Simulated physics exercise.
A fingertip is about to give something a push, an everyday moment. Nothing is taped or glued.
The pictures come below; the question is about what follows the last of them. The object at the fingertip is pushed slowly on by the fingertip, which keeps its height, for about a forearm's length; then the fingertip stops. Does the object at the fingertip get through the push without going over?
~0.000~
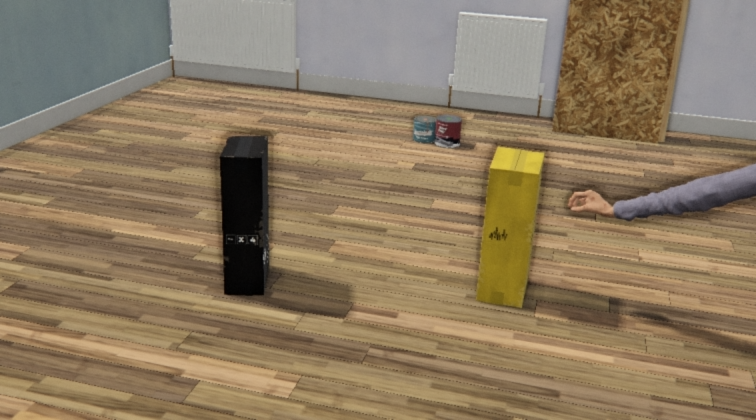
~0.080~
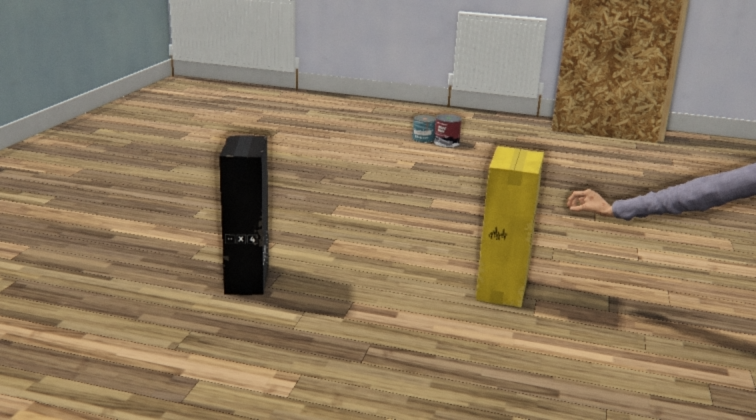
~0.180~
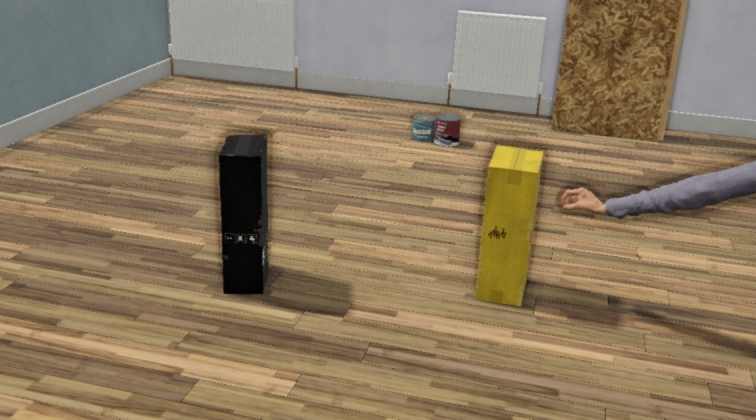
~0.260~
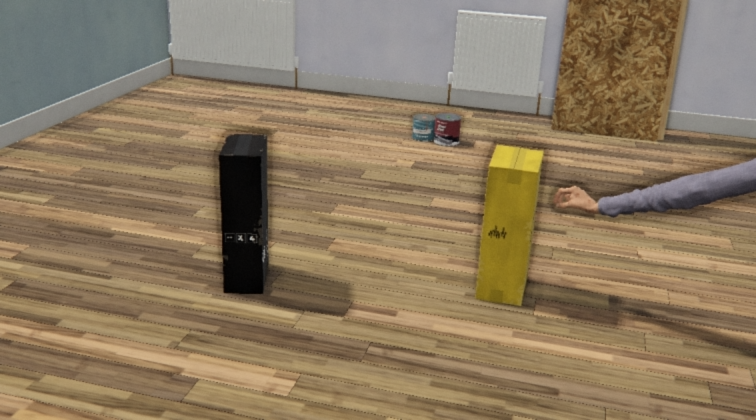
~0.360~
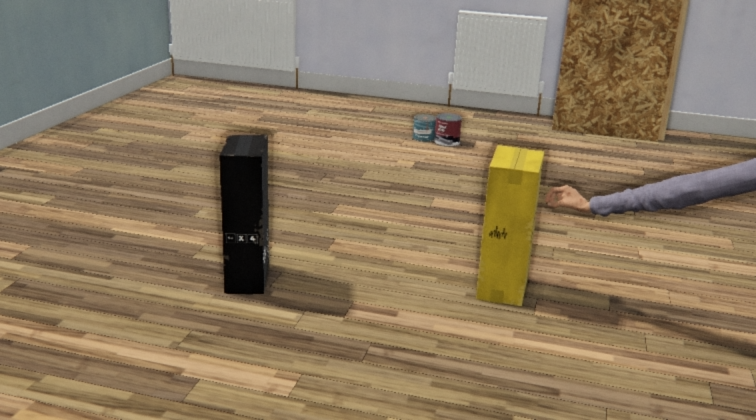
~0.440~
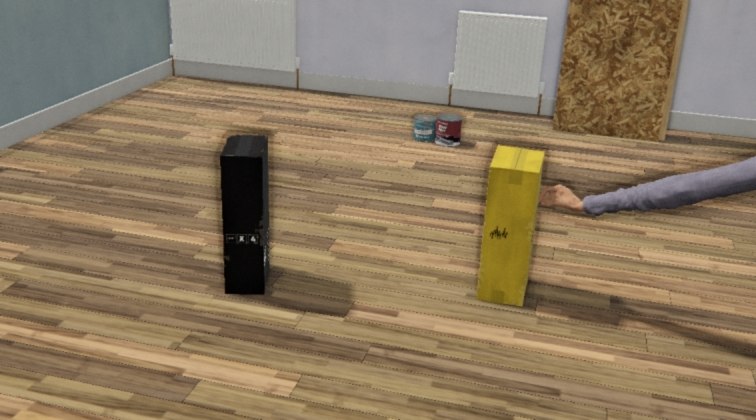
It overbalances.
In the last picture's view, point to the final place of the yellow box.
Roughly (406, 253).
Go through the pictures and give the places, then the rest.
The first frame shows yellow box (510, 227).
The second frame shows yellow box (510, 227).
The third frame shows yellow box (509, 226).
The fourth frame shows yellow box (509, 225).
The fifth frame shows yellow box (510, 226).
The sixth frame shows yellow box (510, 226).
Around 0.74 s, yellow box rocked 13° from its first pose near (494, 220).
Around 1.14 s, yellow box rocked 40° from its first pose near (459, 220).
Around 1.24 s, yellow box rocked 55° from its first pose near (442, 227).
Around 1.44 s, yellow box on its side near (410, 251).
Finally (2.1 s), down or leaning hard on the floor, yellow box. Final places as the last picture's camera would see them, yellow box near (406, 253).
